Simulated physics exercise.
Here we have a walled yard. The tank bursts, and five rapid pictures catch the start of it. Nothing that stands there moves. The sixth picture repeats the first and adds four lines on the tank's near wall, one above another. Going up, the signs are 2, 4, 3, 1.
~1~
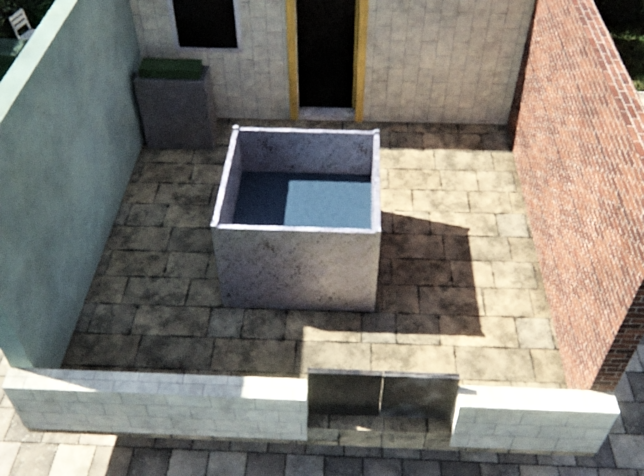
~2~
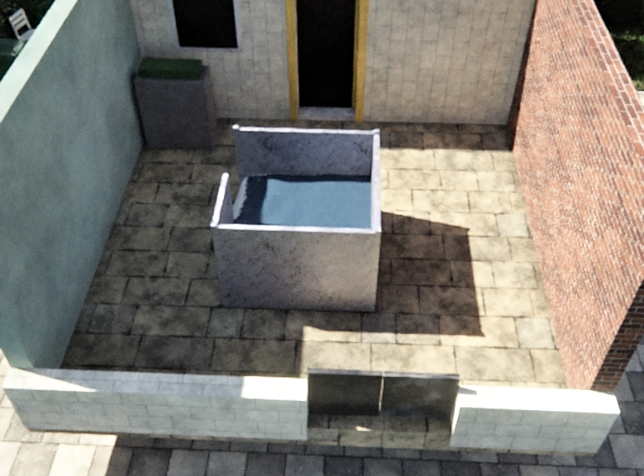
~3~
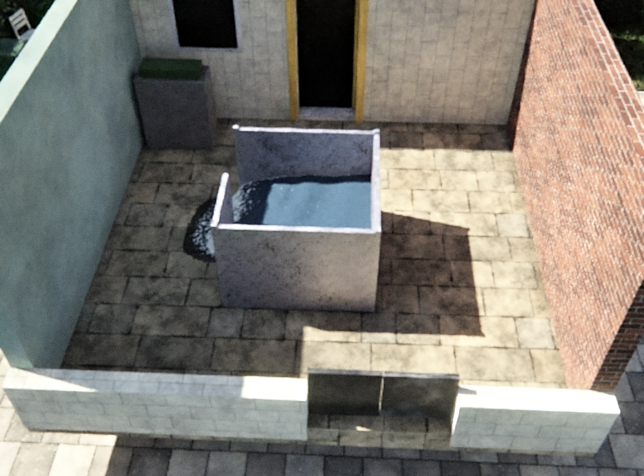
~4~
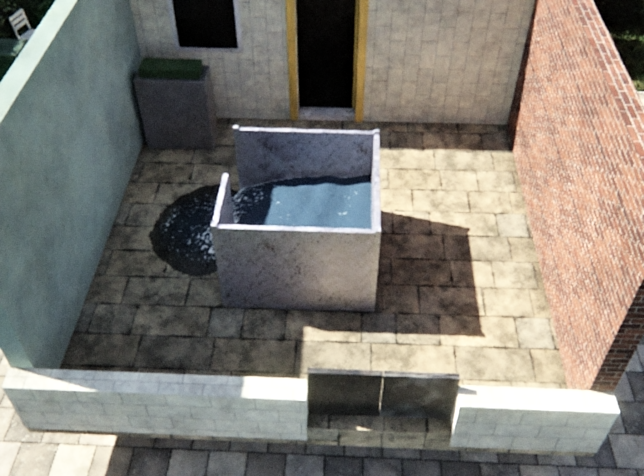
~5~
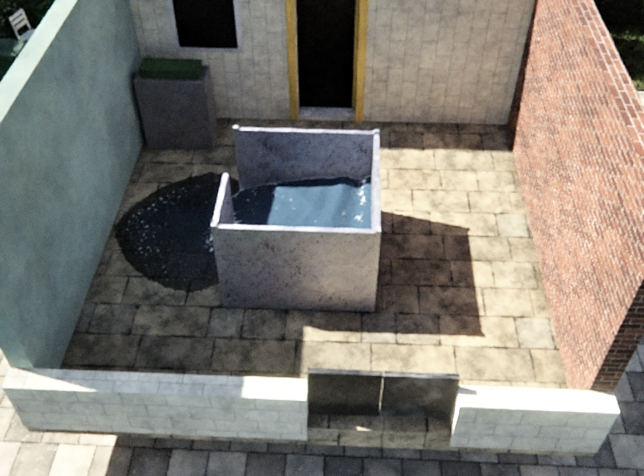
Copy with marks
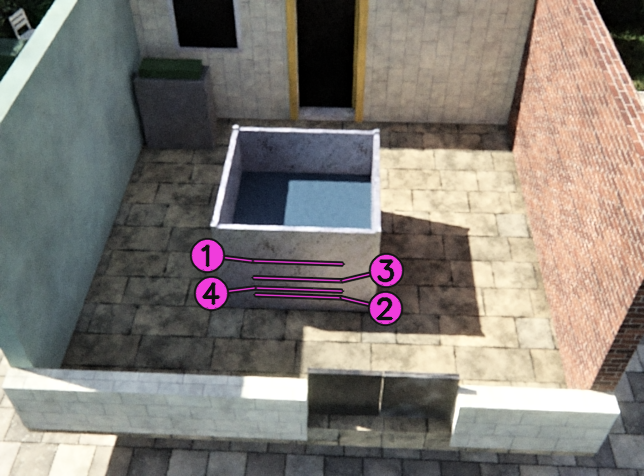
To begin with, water sits level in an open-topped stone tank in a walled yard, between a teal wall and a brick one. The tank's left side opens, and the water inside sloshes and slopes. Water pours out onto the paving on the left, spreading in a dark, rounded, speckled pool toward the teal wall.
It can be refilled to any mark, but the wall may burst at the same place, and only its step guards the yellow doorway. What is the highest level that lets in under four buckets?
Line 1 just does it.
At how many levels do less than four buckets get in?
All of the four.
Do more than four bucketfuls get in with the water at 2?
No, that is safe.
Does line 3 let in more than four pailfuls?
No, not at all.
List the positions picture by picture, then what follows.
Water in the tank at rest, its middle at (302, 217); foot of the yellow doorway at (326, 120); shut gate at (382, 379), in the first picture.
Water covers 1 % of the ground, its front hidden from here, in the second picture.
Front seen at (193, 248), 3 % of the ground wet, in the third picture.
Front seen at (158, 240), 5 % of the ground wet, in the fourth picture.
Front seen at (131, 214), 10 % of the ground wet, in the fifth picture.
On the marked copy, 1 at (297, 262); 2 at (298, 296); 3 at (297, 279); 4 at (298, 289); from the bottom up 2, 4, 3, 1.
Choosing 1, a splash gets over, under a bucket.
Choosing 2, nothing gets over.
Choosing 3, nothing gets over.
Choosing 4, nothing gets over.
